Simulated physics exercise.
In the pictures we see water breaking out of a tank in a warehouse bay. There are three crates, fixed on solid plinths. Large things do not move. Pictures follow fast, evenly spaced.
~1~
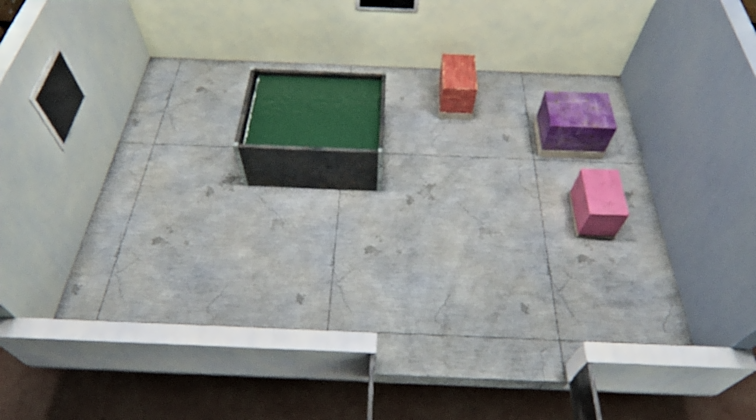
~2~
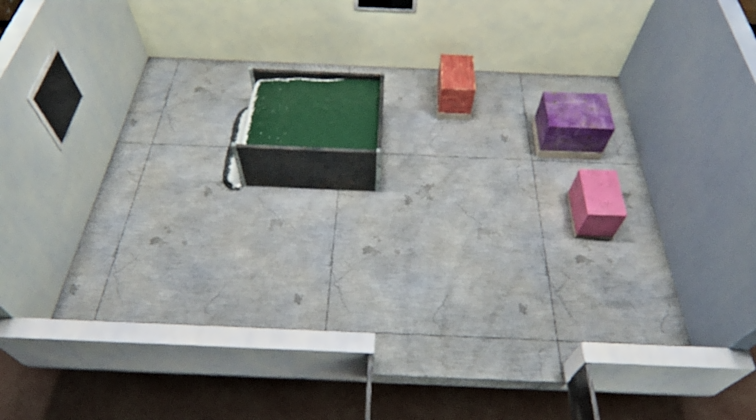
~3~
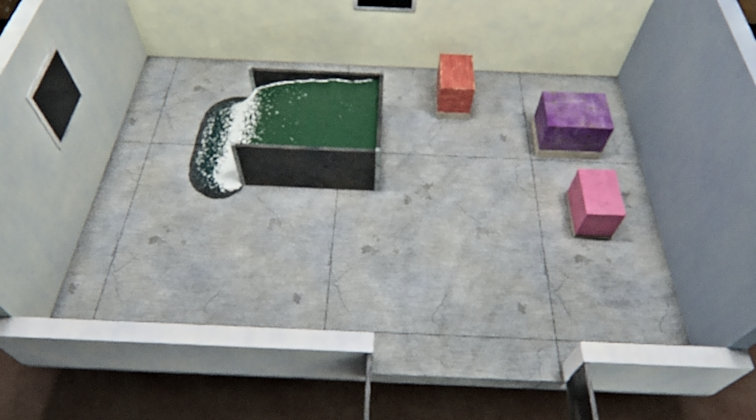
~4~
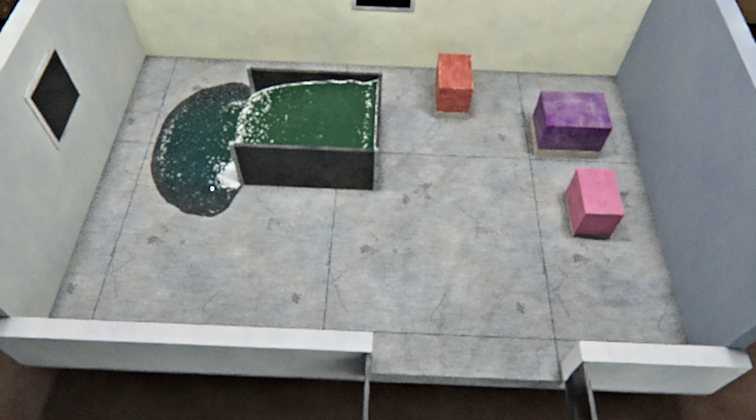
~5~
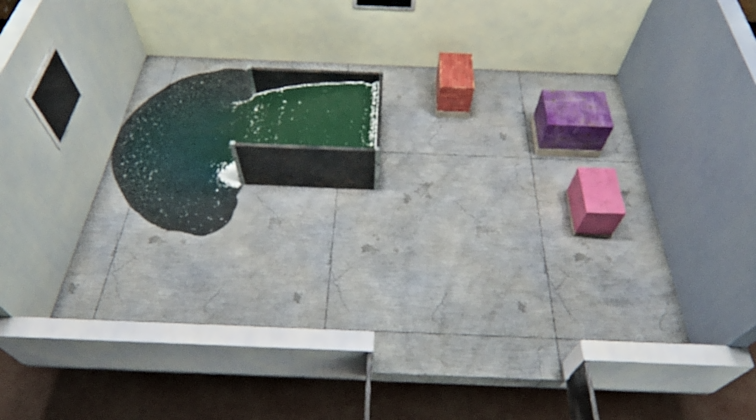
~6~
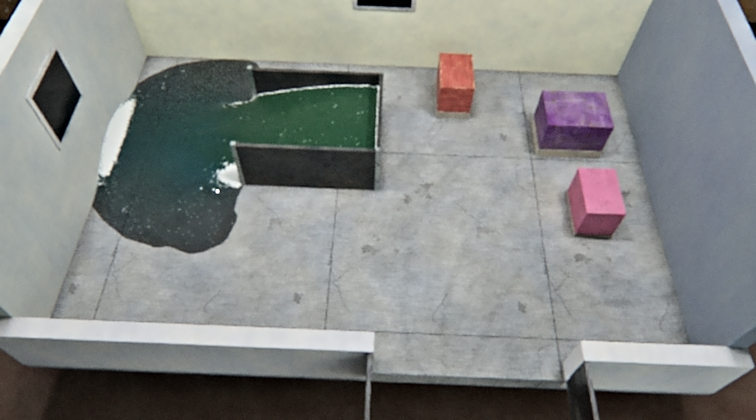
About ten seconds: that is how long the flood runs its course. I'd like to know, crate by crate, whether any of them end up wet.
The purple crate will come through untouched. The red crate will not stay dry. The pink crate will not stay dry.
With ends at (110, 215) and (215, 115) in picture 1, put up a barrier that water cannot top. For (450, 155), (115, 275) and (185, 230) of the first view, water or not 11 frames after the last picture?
Outcome by spot, in order - unwatered, watered, watered.
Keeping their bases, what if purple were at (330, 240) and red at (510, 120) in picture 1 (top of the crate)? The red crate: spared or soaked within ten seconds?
The red crate simply stays high and dry.
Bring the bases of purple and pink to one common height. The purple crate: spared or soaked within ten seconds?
Well, after the swap purple gets reached.
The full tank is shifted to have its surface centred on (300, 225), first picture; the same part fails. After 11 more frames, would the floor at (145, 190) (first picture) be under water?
At that spot: Inundated.
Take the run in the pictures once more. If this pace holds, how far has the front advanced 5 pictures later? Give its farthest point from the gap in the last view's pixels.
Roughly at (48, 327).
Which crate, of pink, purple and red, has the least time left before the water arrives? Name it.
The red crate comes first.
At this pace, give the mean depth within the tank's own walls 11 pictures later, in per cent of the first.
It works out to roughly 28 %.
A moment on, water covers 20 % of the floor; the purple crate not reached, the red crate not reached, the pink crate not reached.
Next, water covers 25 % of the floor; the purple crate not reached, the red crate not reached, the pink crate not reached.
Then, water covers 45 % of the floor; the purple crate not reached, the red crate water round its plinth, the pink crate not reached.
Later, water covers 90 % of the floor; the purple crate water round its plinth, the red crate water round its plinth, the pink crate water round its plinth.
In the end, water covers 100 % of the floor; the purple crate stayed above the water, the red crate was topped, the pink crate was topped.
